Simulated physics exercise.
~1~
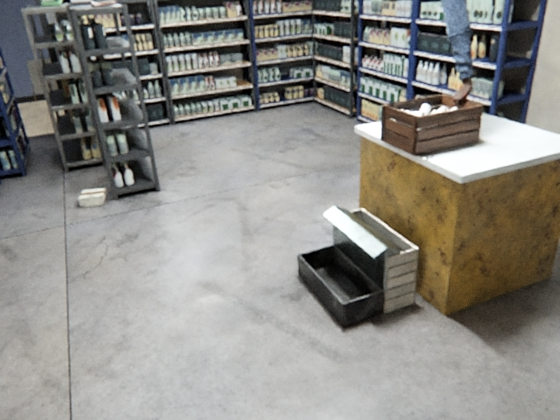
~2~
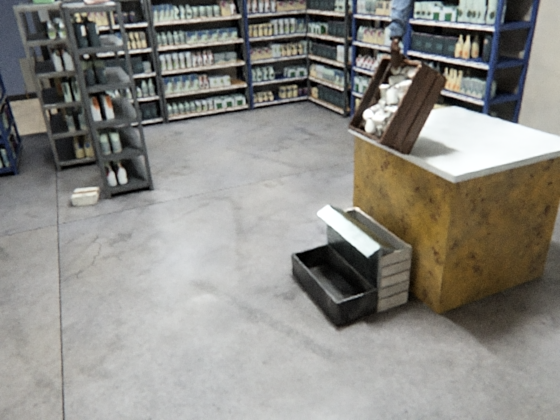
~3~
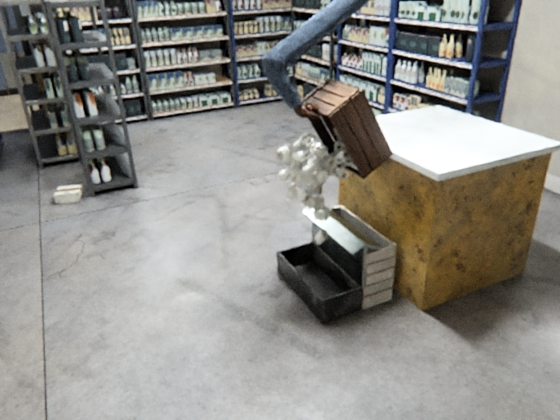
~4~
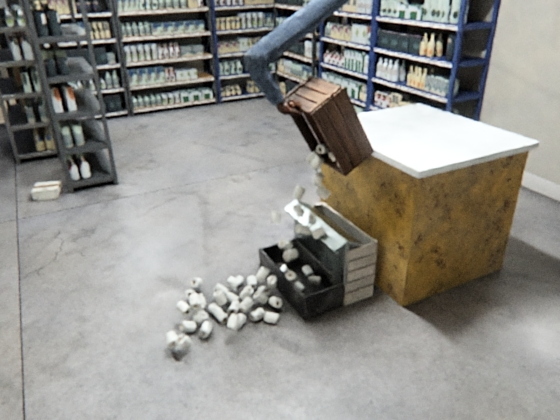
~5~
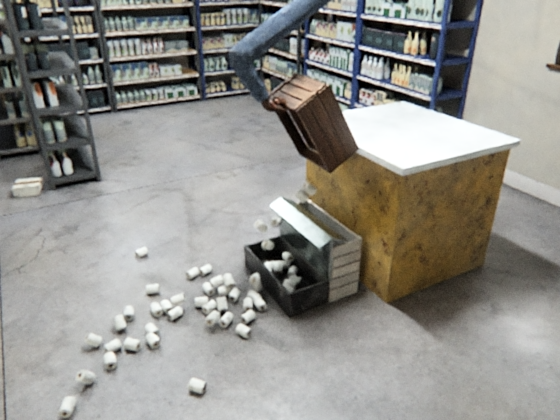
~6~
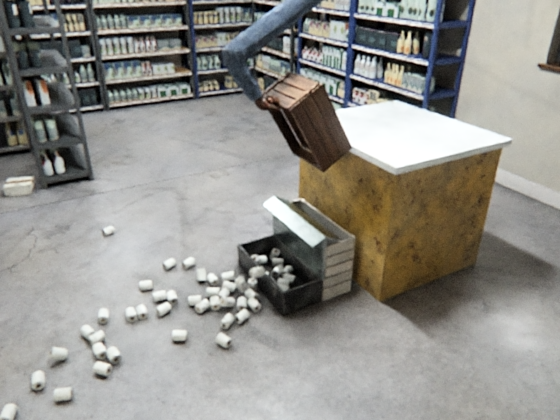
Wooden crate tipped over by a blue arm, spilling white rolls into a black trough and across the grey floor beyond.
